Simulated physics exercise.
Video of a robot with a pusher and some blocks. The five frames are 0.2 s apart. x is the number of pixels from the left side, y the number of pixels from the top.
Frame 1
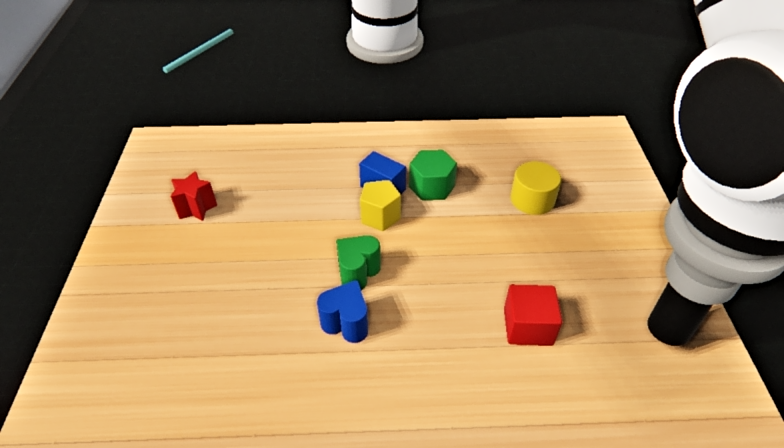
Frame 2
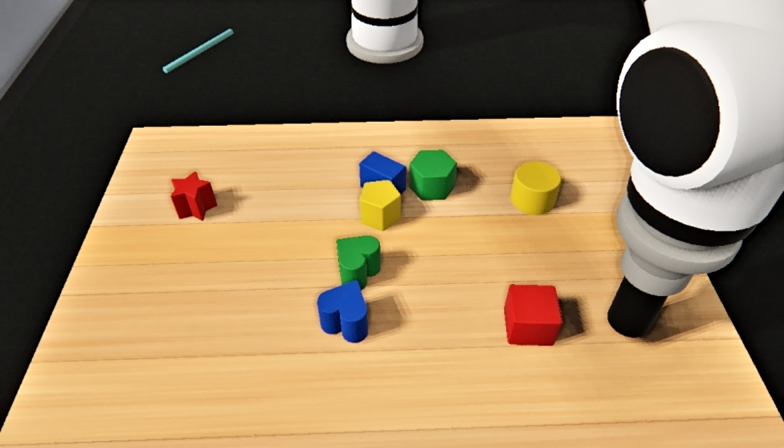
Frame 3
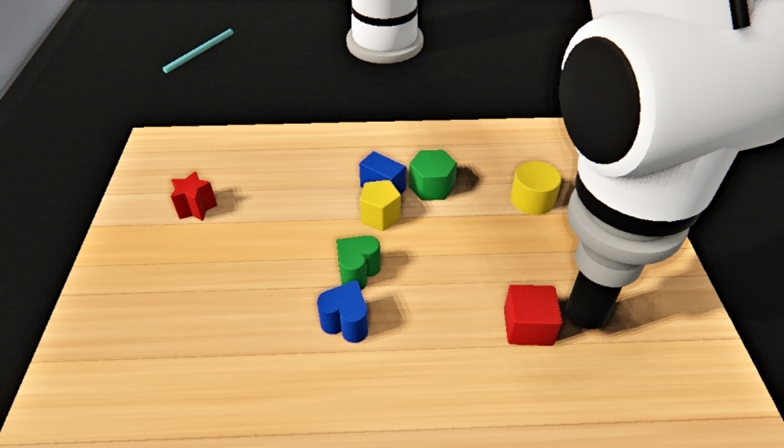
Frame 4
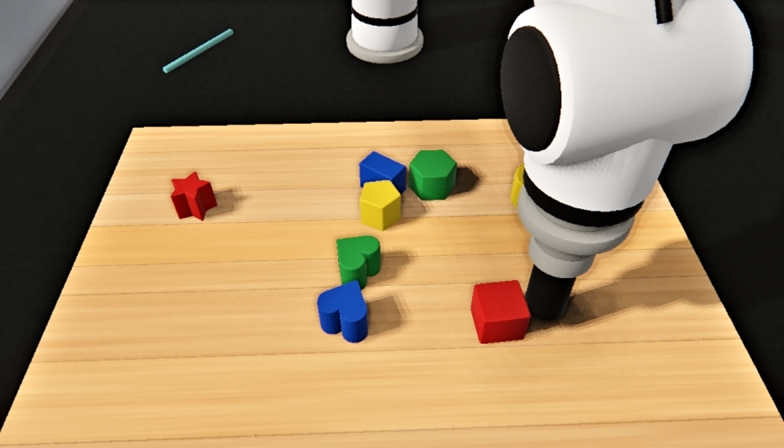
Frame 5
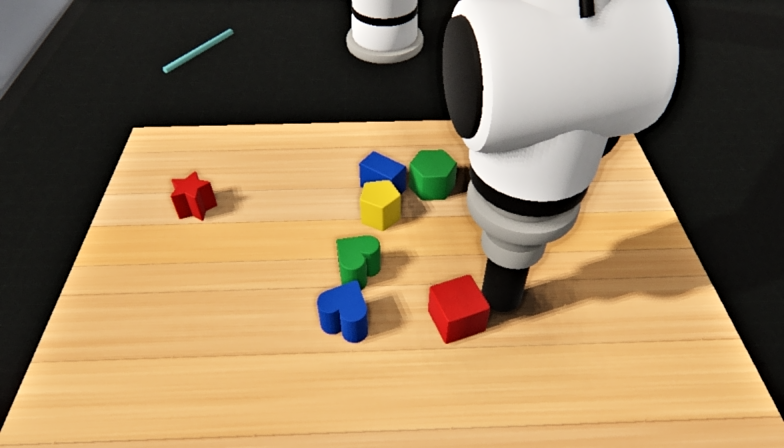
White robot arm moving left across a wooden board, reaching a red cube and pushing it left toward a blue heart block.
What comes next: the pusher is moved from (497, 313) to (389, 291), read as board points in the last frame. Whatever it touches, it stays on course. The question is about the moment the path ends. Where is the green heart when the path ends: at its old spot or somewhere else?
The block stays on its spot.
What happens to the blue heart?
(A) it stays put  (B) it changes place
Answer: A.
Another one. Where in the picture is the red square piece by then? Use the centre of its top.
Close to (392, 304).
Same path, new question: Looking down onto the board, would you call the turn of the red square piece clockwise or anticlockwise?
Verdict: Counterclockwise.
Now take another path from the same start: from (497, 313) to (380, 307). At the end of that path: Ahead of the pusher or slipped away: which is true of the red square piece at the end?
Prediction: Still leading.
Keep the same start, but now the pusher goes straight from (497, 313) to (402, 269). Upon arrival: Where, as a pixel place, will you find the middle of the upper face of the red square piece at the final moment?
The middle of its upper face will lie at (428, 296).
The first path, step by step. One third of the way, pusher at (462, 289); red square piece at (424, 297), turned 15° anticlockwise.
Two thirds of the way, pusher at (425, 281); red square piece at (398, 302), turned 35° anticlockwise.
At the end, pusher at (389, 274); blue heart not moved; green heart not moved; red square piece at (392, 304), turned 50° anticlockwise.
